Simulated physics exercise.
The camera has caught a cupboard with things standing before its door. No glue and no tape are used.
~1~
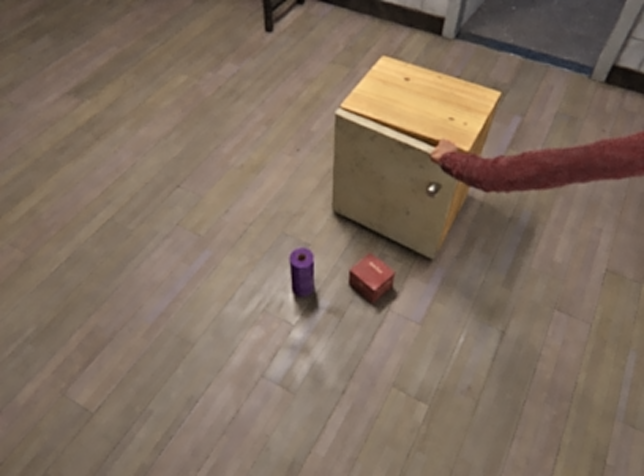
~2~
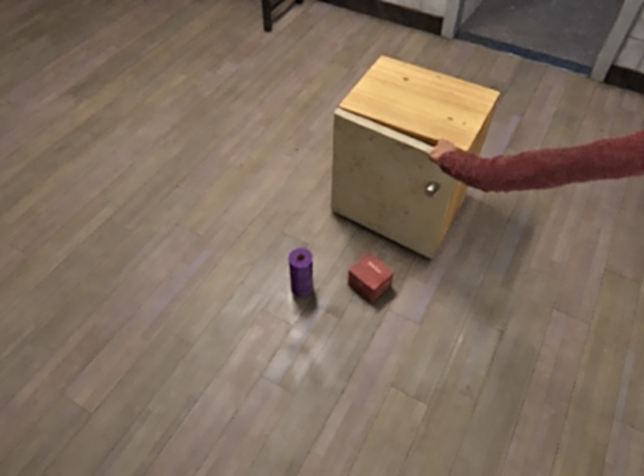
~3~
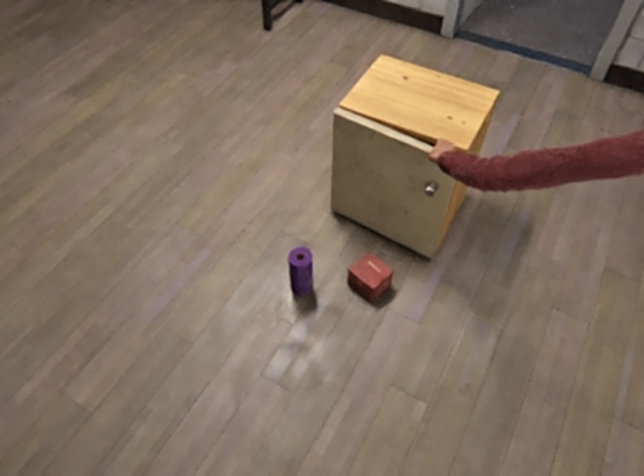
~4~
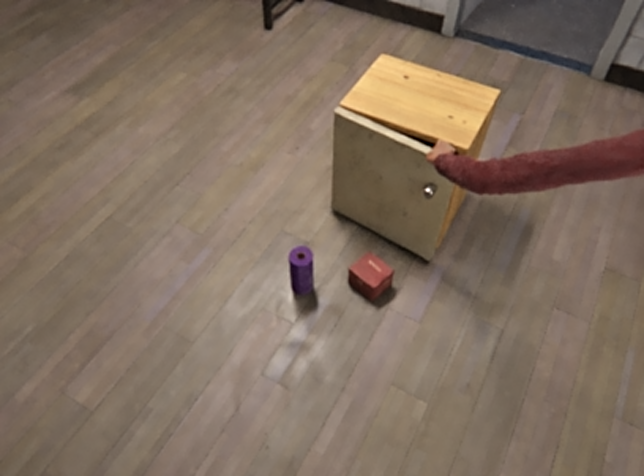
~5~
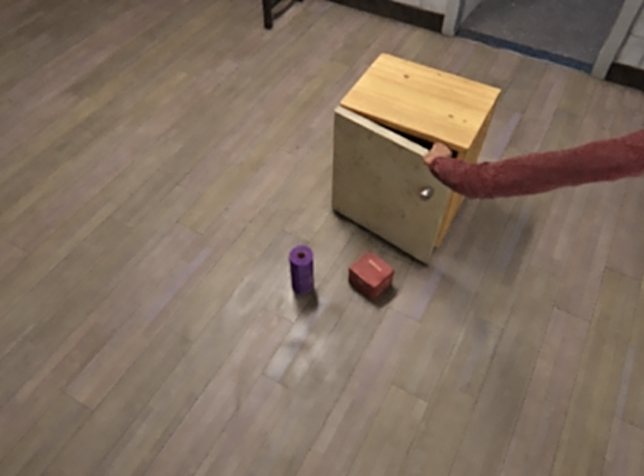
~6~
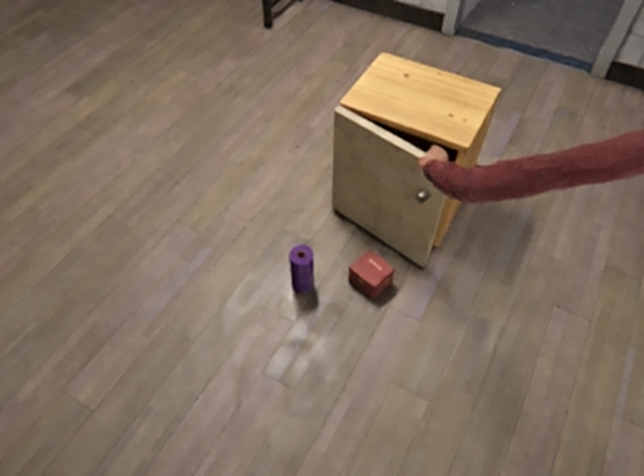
A hand slowly pulls the cupboard door slightly open behind a purple roll and red box.
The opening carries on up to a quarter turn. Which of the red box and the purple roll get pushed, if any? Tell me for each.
Here the red box is pushed, the purple roll is pushed.
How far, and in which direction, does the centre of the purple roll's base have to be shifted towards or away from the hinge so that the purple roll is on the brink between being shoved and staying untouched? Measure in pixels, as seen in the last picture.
Push it down about 28 pixels and it flips.
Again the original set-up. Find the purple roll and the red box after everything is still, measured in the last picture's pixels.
Final spots: Roughly (240, 254); roughly (268, 267).
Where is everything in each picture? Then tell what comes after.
In the first frame, door 4° open; red box (371, 278); purple roll (303, 273); door (386, 192).
In the second frame, door 4° open; purple roll (301, 273); door (385, 192).
In the third frame, door 4° open; red box (370, 277); door (384, 191).
In the fourth frame, door 6° open; purple roll (302, 271); door (384, 192).
In the fifth frame, door 9° open; red box (371, 276); door (382, 193).
In the sixth frame, door 13° open; red box (371, 275); purple roll (302, 270); door (380, 194).
Then, 1.04 s after the last picture, door 53° open; red box moved about its own width near (332, 282); purple roll at rest near (302, 270).
Then, 1.52 s after the last picture, door 72° open; red box moved well along near (298, 280); purple roll moved about its own width near (271, 267).
At rest, the red box gets knocked, near (268, 267); the purple roll gets knocked, near (240, 254).
